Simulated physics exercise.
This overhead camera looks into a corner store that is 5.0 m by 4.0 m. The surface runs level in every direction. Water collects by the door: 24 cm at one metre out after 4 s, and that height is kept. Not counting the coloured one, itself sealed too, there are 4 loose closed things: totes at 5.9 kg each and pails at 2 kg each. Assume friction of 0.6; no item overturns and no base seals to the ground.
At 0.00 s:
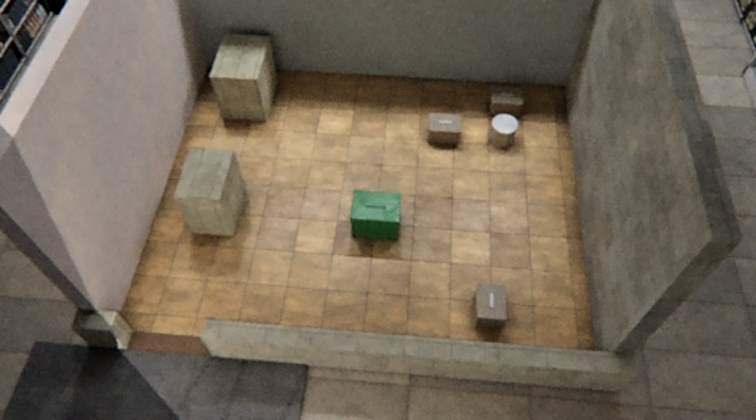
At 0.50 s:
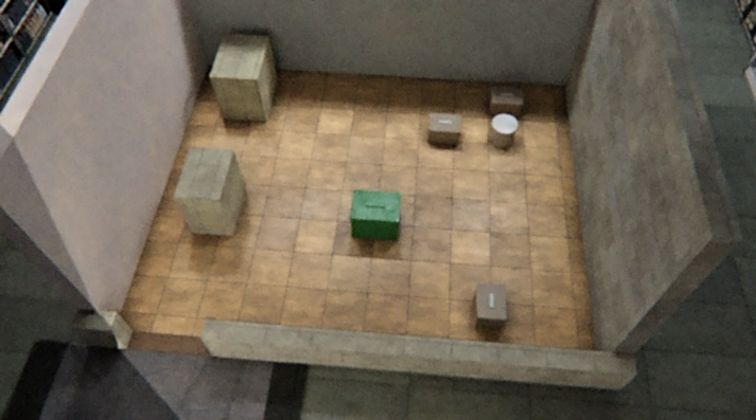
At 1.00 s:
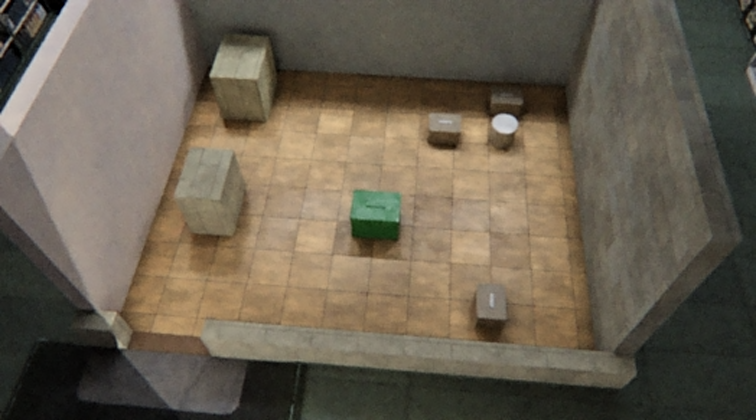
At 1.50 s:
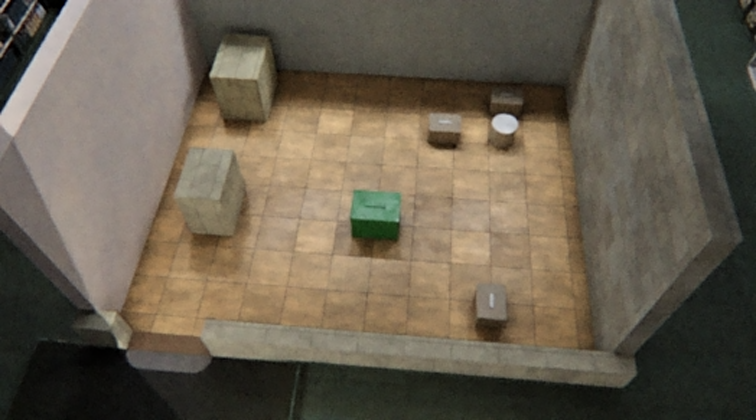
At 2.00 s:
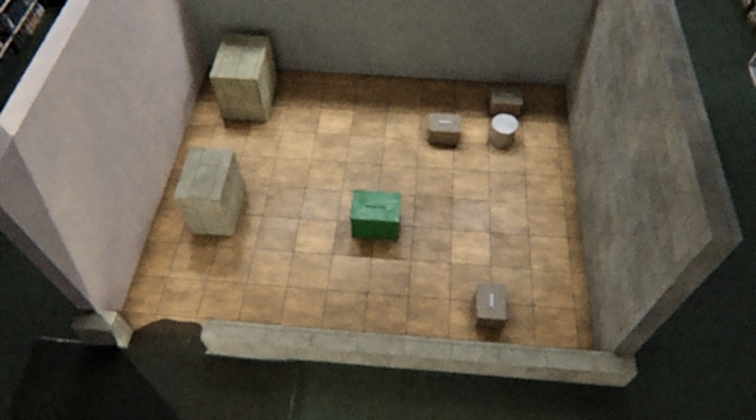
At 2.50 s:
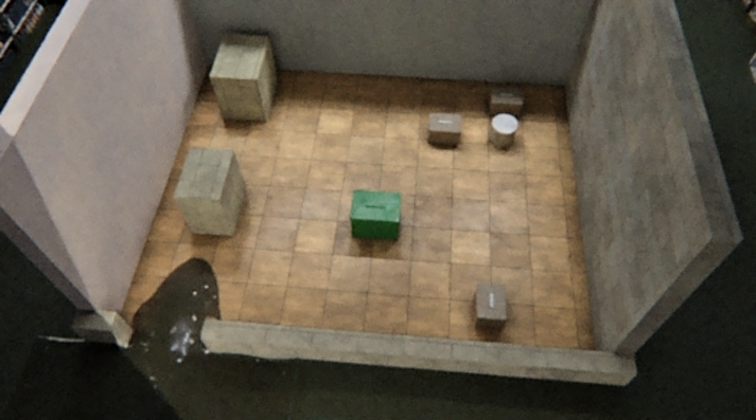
Dark water spreads in through the doorway at lower left while the green chest stays still.
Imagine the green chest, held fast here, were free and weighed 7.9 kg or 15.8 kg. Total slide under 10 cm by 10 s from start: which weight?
Going by the pictures, it is pinned only by the heavier mass.
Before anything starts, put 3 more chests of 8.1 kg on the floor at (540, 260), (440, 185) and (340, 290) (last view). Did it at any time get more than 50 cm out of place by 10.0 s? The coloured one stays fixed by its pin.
First: Inside the limit; second: Inside the limit; third: Inside the limit.
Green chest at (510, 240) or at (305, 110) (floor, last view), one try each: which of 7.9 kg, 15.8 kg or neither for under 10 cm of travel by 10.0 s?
In order, both loads succeed and both loads succeed.
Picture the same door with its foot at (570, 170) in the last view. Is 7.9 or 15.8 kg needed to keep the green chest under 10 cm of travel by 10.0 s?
Note: Only the heavier mass keeps it.
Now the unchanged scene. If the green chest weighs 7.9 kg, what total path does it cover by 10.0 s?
Path length near 80 cm.
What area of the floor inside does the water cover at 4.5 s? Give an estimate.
Roughly 5.5 m2 of it is wet.
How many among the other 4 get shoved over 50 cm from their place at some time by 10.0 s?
I make it 1.
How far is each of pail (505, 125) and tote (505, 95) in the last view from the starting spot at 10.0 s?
In that order: 80 cm, 40 cm.
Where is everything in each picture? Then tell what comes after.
In the first frame, the green chest at (376, 206), on the bottom; water covers 0.0 m2; 0 of 5 have shifted.
In the second frame, the green chest at (376, 206) rests on the ground; 0.0 m2 under water; 0 of 5 have shifted.
In the third frame, the green chest at (376, 206), on the bottom; water covers 0.0 m2; 0 of 5 have shifted.
In the fourth frame, the green chest at (376, 206), on the bottom; 0.0 m2 under water; 0 of 5 have shifted.
In the fifth frame, the green chest at (376, 206) rests on the ground; water covers 0.1 m2; 0 of 5 have shifted.
In the sixth frame, the green chest at (376, 206) rests on the ground; 0.6 m2 under water; 0 of 5 have shifted.
After 3.5 s the green chest would be 0 cm from its start with 7.9 kg and 0 cm from its start with 15.8 kg; 0 cm of water round it then.
After 4.5 s the green chest would be 0 cm from its start with 7.9 kg and 0 cm from its start with 15.8 kg; 1 cm of water round it then.
After 7.0 s the green chest would be 51 cm from its start with 7.9 kg and 0 cm from its start with 15.8 kg; 4 cm of water round it then.
After 10.0 s the green chest would be 87 cm from its start with 7.9 kg and 0 cm from its start with 15.8 kg; 4 cm of water round it then.
